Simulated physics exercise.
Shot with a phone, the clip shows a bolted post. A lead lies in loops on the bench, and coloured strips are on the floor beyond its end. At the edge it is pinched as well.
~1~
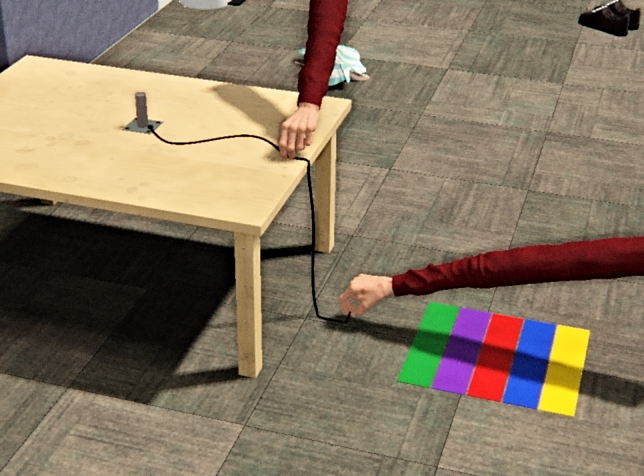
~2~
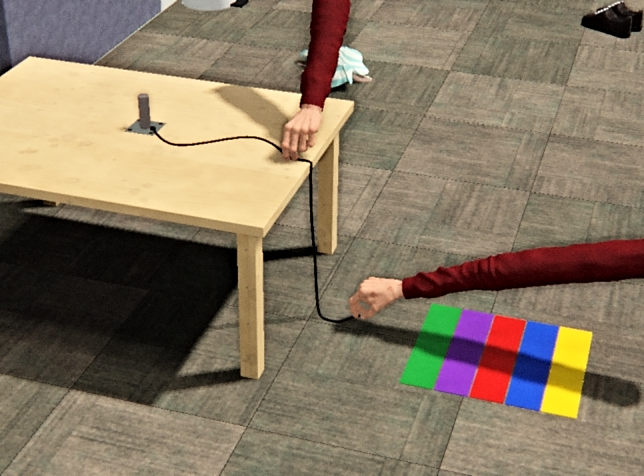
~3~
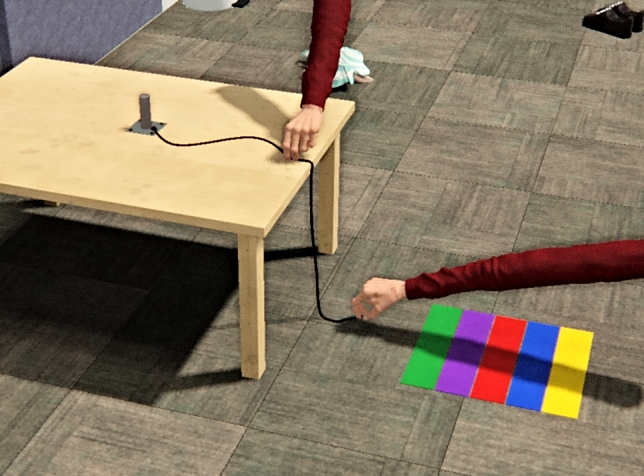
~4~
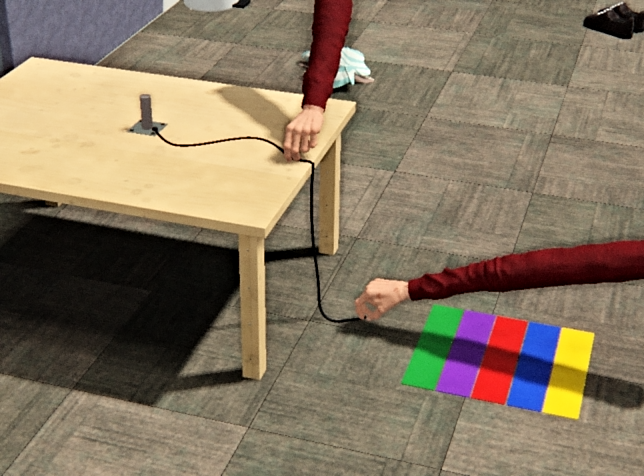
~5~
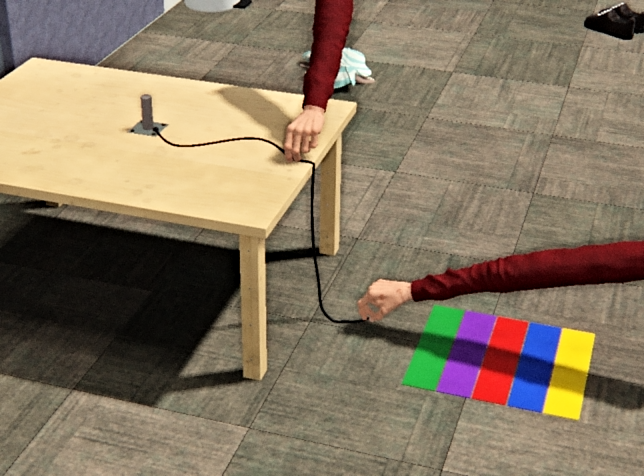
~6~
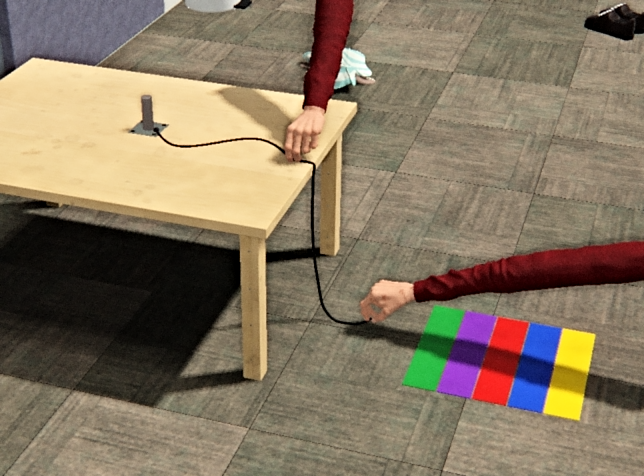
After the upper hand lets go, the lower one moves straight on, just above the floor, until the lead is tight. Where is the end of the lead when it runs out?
Above the red strip.
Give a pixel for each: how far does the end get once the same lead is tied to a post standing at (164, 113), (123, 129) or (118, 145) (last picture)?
Try by try, about (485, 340), (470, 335) and (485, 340).
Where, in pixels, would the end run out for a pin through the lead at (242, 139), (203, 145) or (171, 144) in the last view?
(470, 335); (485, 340); (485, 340).
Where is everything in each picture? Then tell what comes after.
In the first frame, end (350, 312); green (420, 369); purple (454, 376); red (489, 382); blue (524, 389); yellow (560, 396).
In the second frame, end (360, 315); lead through (163, 140) (223, 140) (281, 150) (311, 189) (314, 248) (317, 303).
In the third frame, end (363, 316).
In the fourth frame, end (366, 317); lead through (165, 141) (225, 140) (283, 151) (312, 190) (314, 248) (319, 304).
In the fifth frame, end (368, 318).
In the sixth frame, end (371, 318); lead through (166, 141) (226, 141) (284, 152) (313, 190) (314, 249) (323, 306).
Soon after, end near (439, 331); over green.
After that, end near (478, 339); over purple.
At the stop, end near (502, 343); over red. The red one.
